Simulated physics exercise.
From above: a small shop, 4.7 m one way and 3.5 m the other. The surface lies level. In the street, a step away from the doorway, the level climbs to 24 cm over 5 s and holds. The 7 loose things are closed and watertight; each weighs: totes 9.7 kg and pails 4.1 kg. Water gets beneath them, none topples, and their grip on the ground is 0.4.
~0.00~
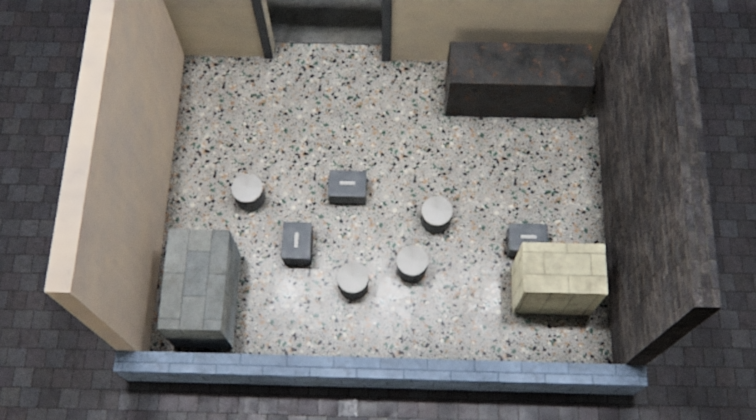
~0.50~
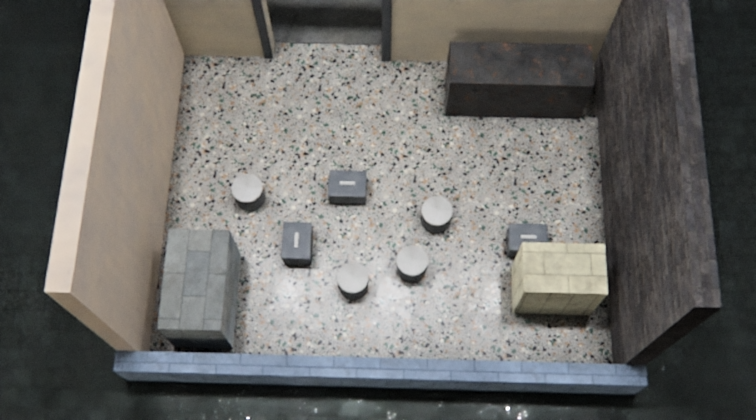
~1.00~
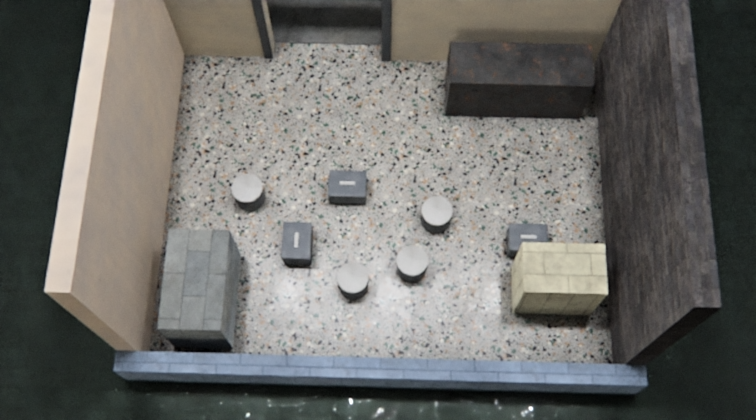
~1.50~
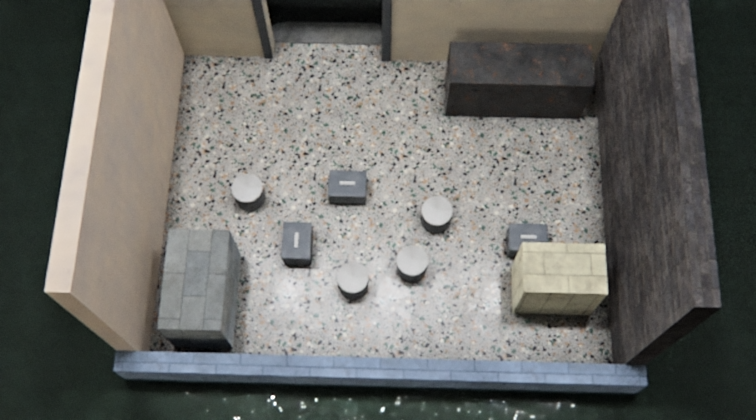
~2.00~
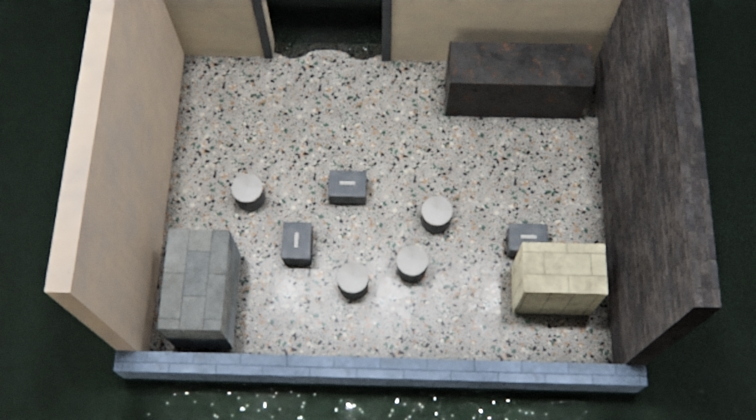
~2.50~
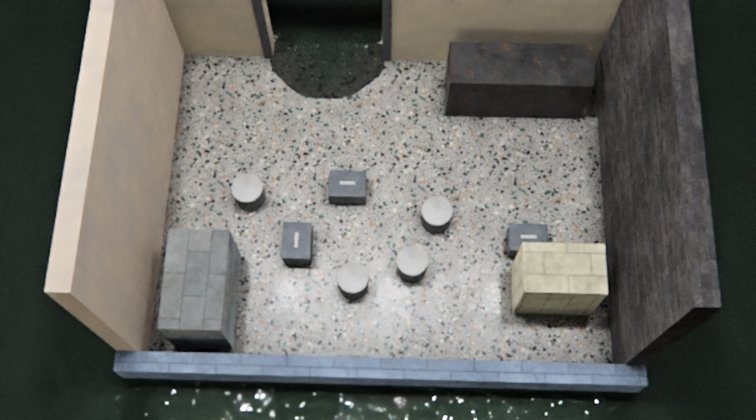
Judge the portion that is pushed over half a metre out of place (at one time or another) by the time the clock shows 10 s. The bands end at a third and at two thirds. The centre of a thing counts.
Share: At least two thirds.
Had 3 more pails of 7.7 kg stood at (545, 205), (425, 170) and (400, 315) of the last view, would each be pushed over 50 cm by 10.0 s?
In turn: Under, less, past it.
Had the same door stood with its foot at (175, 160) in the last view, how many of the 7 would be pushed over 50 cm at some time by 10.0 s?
In that case 7 of them.
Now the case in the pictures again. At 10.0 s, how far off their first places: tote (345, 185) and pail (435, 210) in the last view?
In that order: 200 cm, 200 cm.
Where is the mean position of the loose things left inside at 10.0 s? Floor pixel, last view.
At about (461, 300).
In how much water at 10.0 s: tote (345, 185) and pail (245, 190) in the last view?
Roughly 14 and 13 cm.
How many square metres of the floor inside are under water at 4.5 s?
Some 5.5 m2.
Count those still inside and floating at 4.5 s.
At that moment 0.
After 3.5 s 0 of 7 are over 50 cm from their spots; 0 afloat.
After 4.5 s 0 of 7 are over 50 cm from their spots; 0 afloat.
After 7.0 s 6 of 7 are over 50 cm from their spots; 3 afloat.
After 10.0 s 6 of 7 are over 50 cm from their spots, and 6 have been at some point; 7 afloat.
